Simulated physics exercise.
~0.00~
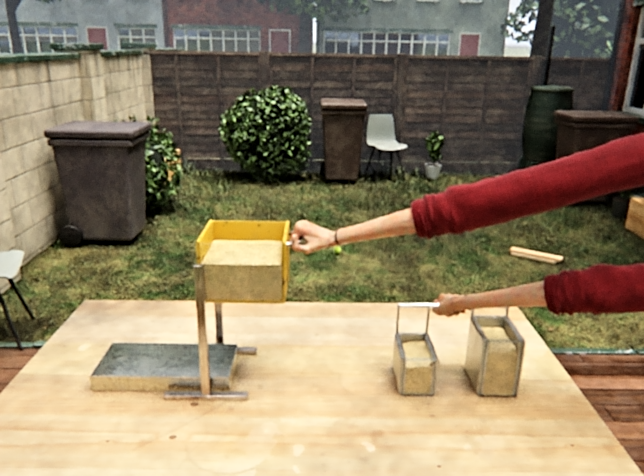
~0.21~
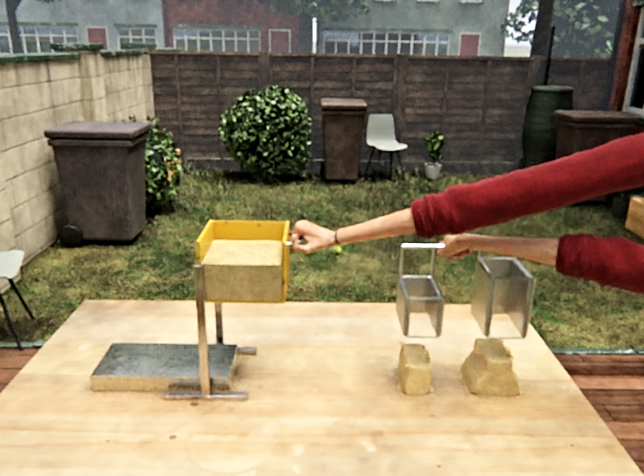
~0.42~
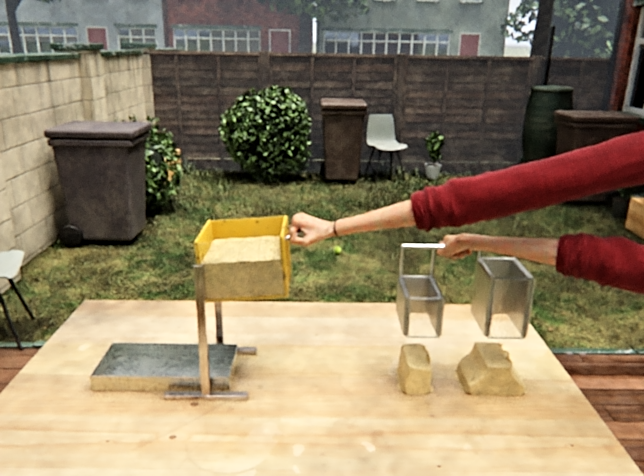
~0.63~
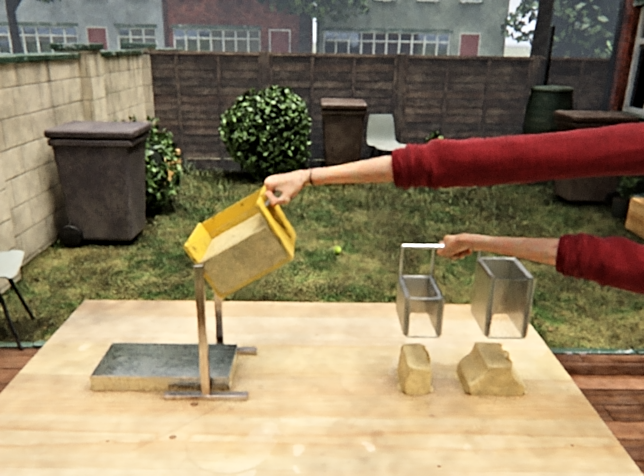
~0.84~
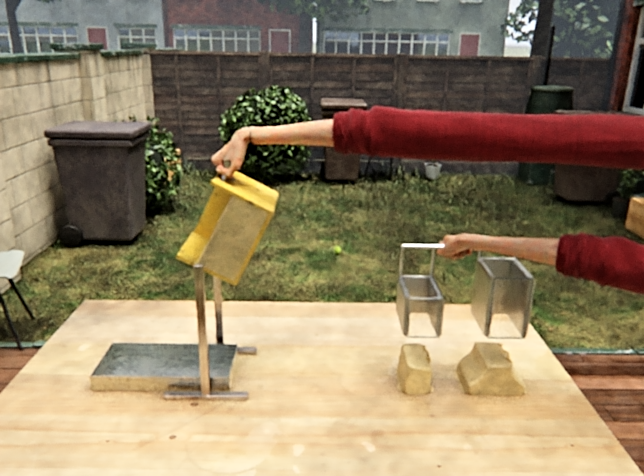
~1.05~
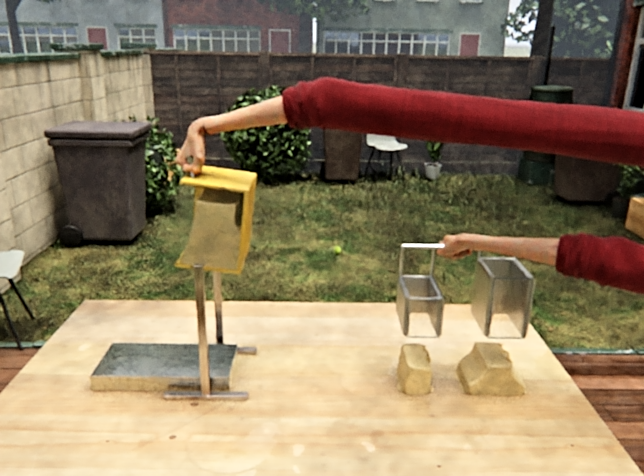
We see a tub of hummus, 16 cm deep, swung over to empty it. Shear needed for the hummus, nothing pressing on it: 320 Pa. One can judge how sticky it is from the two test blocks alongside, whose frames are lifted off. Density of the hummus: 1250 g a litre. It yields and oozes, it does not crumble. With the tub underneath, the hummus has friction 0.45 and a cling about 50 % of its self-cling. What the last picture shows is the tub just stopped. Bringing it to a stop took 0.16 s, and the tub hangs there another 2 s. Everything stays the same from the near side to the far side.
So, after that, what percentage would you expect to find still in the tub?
I would expect about 56 % still in the tub.
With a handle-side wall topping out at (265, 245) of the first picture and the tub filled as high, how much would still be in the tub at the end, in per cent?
Near 80 per cent.
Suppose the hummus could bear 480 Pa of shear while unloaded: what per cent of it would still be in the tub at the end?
In that case close to 70 in a hundred.
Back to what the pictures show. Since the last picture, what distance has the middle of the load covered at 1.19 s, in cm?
It has moved around 5 centimetres.
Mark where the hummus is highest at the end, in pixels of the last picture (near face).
It ends up highest close to (226, 236).
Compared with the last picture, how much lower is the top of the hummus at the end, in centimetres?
About 9 cm.
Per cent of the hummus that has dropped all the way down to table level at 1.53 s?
Roughly 20 per cent.
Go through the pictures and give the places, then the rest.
In the first picture, handle-side rim at (282, 245), tilt 0 degrees; crest of the hummus at (268, 264); block heights 9.9 cm, 15 cm (left to right).
In the second picture, handle-side rim at (282, 245), tilt 0 degrees; crest of the hummus at (268, 264); block heights 9.6 cm, 12 cm (left to right).
In the third picture, handle-side rim at (280, 239), tilt 4 degrees; crest of the hummus at (276, 259); block heights 9.5 cm, 10 cm (left to right).
In the fourth picture, handle-side rim at (256, 207), tilt 31 degrees; crest of the hummus at (265, 227); block heights 9.5 cm, 10 cm (left to right).
In the fifth picture, handle-side rim at (212, 185), tilt 63 degrees; crest of the hummus at (231, 198); block heights 9.5 cm, 10 cm (left to right).
In the sixth picture, handle-side rim at (181, 185), tilt 83 degrees; crest of the hummus at (199, 202); block heights 9.5 cm, 10 cm (left to right).
After 1.19 s, the tub is at 83 degrees and holds 88 %.
After 1.36 s, the tub is at 83 degrees and holds 61 %.
After 1.53 s, the tub is at 83 degrees and holds 56 %.
After 1.70 s, the tub is at 83 degrees and holds 56 %.
After 3.05 s, the tub is at 83 degrees and holds 56 %.
